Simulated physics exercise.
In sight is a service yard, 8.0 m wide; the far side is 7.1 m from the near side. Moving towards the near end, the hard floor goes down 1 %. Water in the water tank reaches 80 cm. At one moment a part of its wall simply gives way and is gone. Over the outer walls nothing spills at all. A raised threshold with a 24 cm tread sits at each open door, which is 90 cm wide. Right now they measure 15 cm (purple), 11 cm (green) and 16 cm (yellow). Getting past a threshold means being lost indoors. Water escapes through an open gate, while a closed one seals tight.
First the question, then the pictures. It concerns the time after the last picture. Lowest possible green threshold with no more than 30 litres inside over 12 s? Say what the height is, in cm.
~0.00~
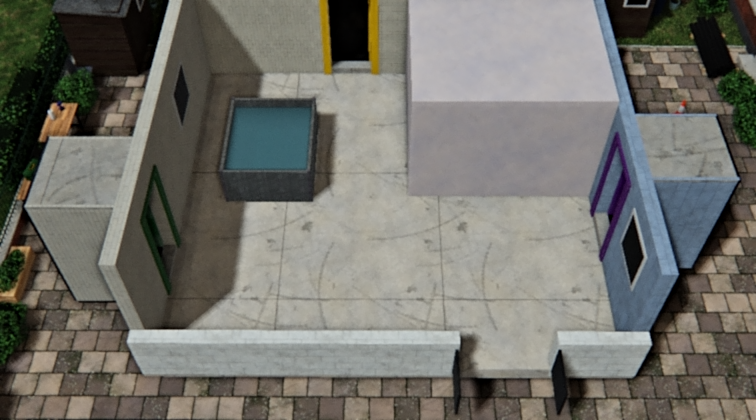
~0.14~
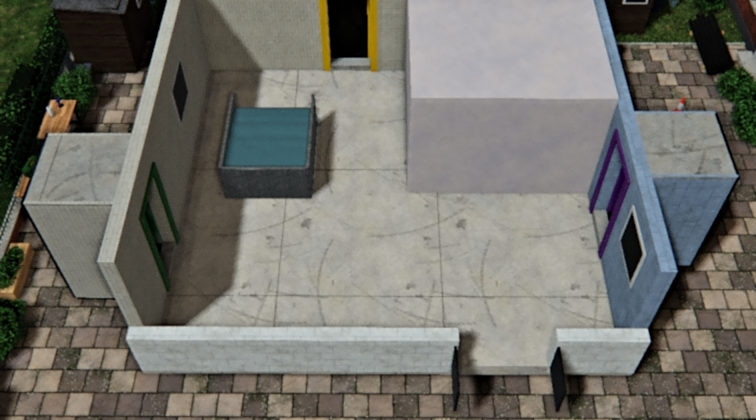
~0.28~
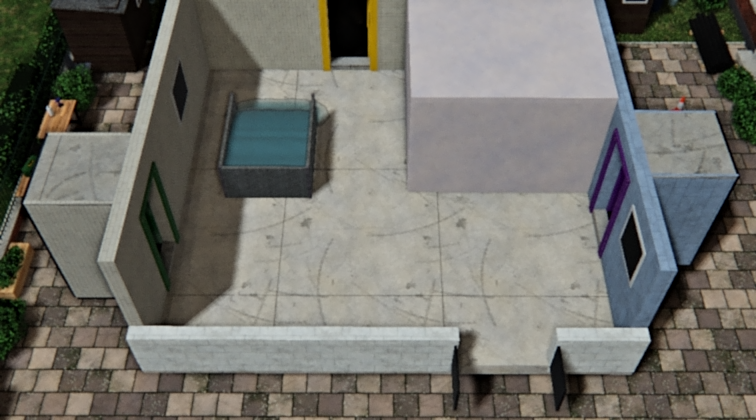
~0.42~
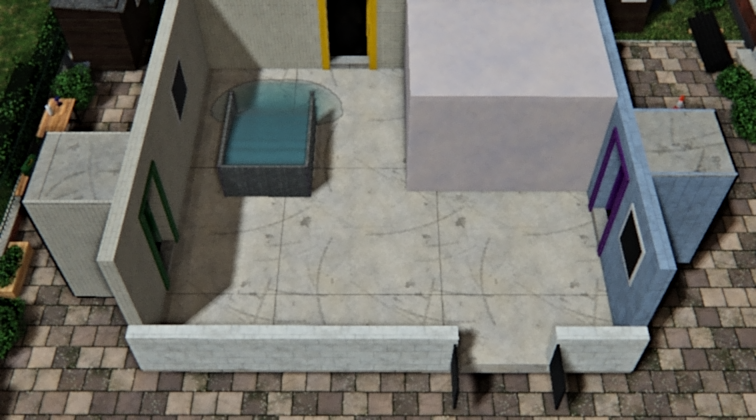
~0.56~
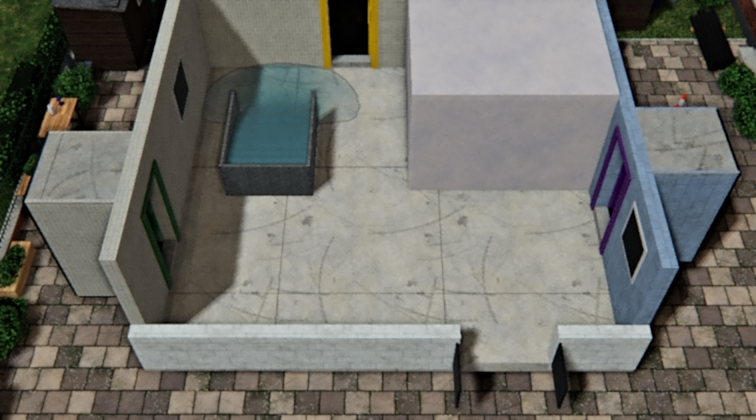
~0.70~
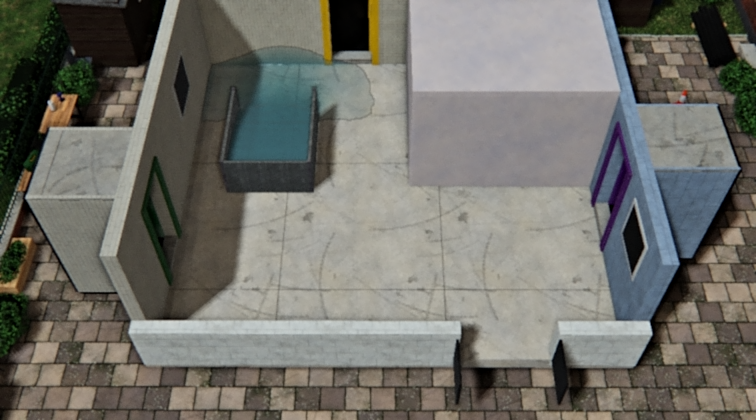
I would say 6 cm.
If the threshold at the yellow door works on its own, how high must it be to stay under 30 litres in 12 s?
Yellow: Roughly 18 cm.
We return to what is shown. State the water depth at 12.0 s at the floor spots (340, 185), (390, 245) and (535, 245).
Respectively 6 cm, 3 cm and 3 cm.
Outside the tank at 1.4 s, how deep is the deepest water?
Max depth: Around 54 cm.
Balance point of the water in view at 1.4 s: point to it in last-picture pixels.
Roughly (279, 112).
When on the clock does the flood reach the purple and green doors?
I'd say purple at 9.5 s and green at 3.0 s.
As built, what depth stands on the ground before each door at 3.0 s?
In cm - purple: 0, green: 1, yellow: 16.
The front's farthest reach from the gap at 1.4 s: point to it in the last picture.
Lab note: Front tip approx. at (403, 66).
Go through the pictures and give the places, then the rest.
The water tank at (270, 136) is whole and still, 80 cm deep; the green door at (162, 236) is dry, in the first picture.
The front is at a hidden place, 0.2 m from the gap on the far side; 0.3 m2 of floor is wet, 80 cm left at the back, in the second picture.
Water pours out on the far side and has run 0.7 m, to a hidden place; about 12 cm deep outside, 80 cm at the back, in the third picture.
The gap is on the far side, the front 1.3 m out at (285, 82); the back of the water tank holds 74 cm, in the fourth picture.
Water pours out on the far side and has run 1.7 m, to (246, 68); about 9 cm deep outside, 68 cm at the back, in the fifth picture.
Water pours out on the far side and has run 1.9 m, to (217, 64); about 8 cm deep outside, 67 cm at the back; the green door at (163, 226), 3.9 m from the gap, is still 3.6 m from the nearest water, in the sixth picture.
After 1.4 s water covers 15 % of the floor, deepest (54 cm) near (212, 66); it has not reached the green door.
After 3.0 s water covers 35 % of the floor, deepest (30 cm) near (403, 77); it has not reached the green door.
After 12.0 s water covers 90 % of the floor, deepest (9 cm) near (159, 345); 8 cm at the green door, 1 litre in over its 11 cm threshold.
At the green door as built, the water arrived by 3.1 s and peaked near 12 cm at 8.8 s.
With a threshold of 5 cm, 45 litres would have come in within the 12 s; with 6.5 cm, 23 litres. So under 30 litres takes about 6 cm.
